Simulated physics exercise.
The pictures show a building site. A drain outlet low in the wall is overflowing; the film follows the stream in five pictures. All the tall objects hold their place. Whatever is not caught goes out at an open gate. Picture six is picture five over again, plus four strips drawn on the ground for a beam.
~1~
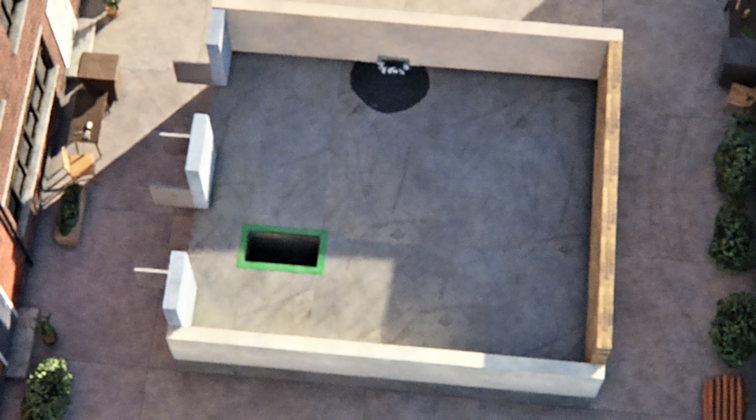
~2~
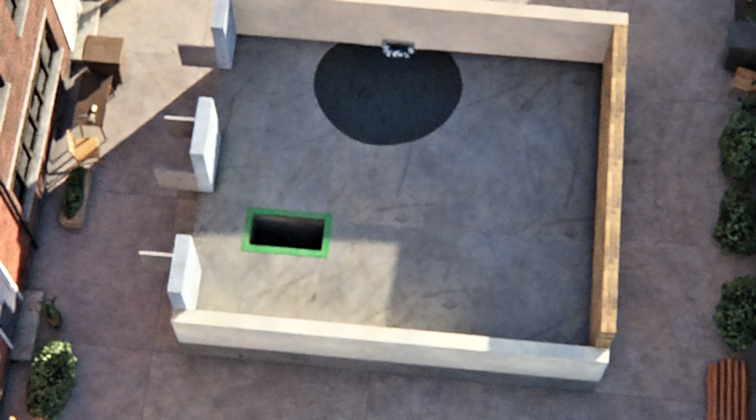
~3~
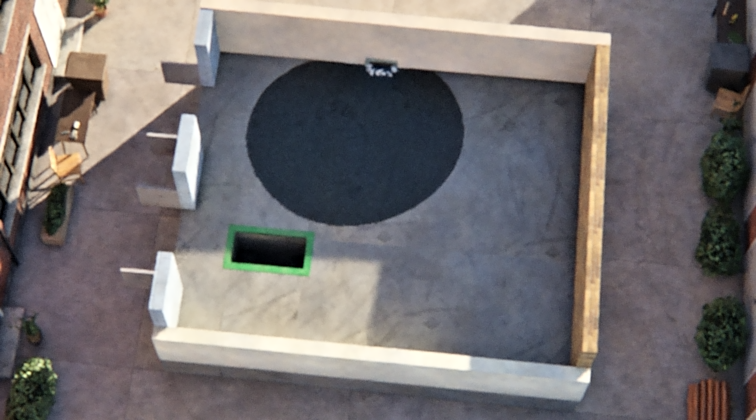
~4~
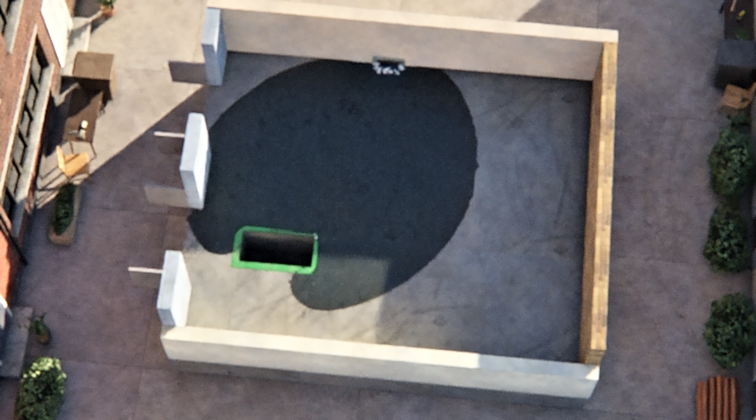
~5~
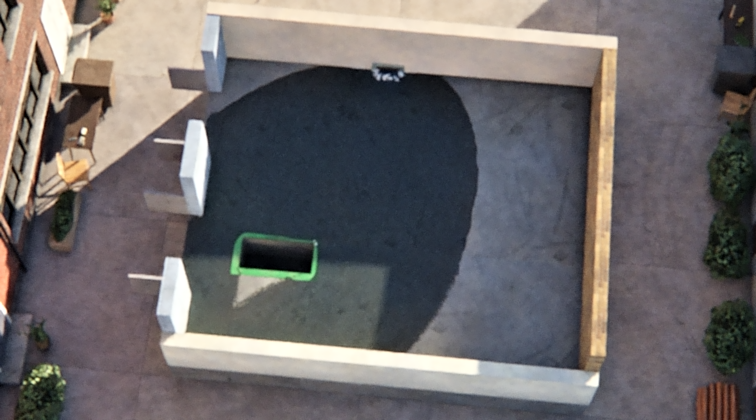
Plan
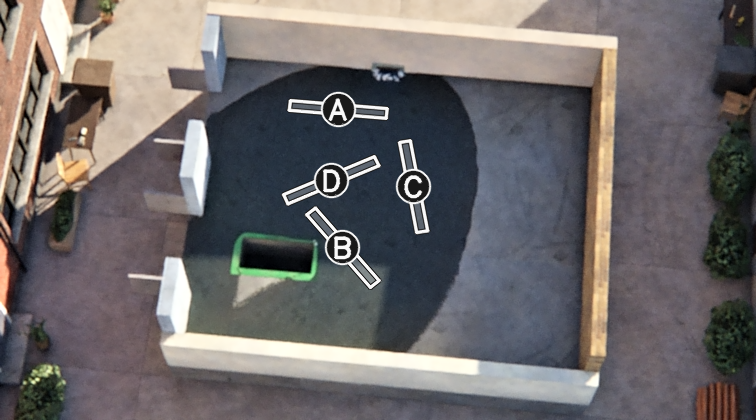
Dark water spreads from a small outlet at the top wall of a rectangular concrete yard on a building site, seen from high above by a camera that shifts slightly. Pale walls edge the top and bottom, a tan one stands right, and whitish gate posts line the open left side near a green-rimmed gully. The rounded patch widens down and leftward, reaches the gully, wraps around it and touches the bottom wall, leaving the right side dry.
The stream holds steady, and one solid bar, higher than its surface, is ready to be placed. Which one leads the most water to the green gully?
The best place is C.
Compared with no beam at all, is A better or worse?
Place A is worse.
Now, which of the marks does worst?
A.
On the marked copy, A from (289, 105) to (386, 113); B from (311, 211) to (374, 284); C from (404, 141) to (422, 231); D from (285, 199) to (376, 161).
With A, about 27 % of the stream runs into the green gully, about 73 % out by the gates.
With B, about 42 % of the stream runs into the green gully, about 58 % out by the gates.
With C, about 53 % of the stream runs into the green gully, about 47 % out by the gates.
With D, about 42 % of the stream runs into the green gully, about 58 % out by the gates.
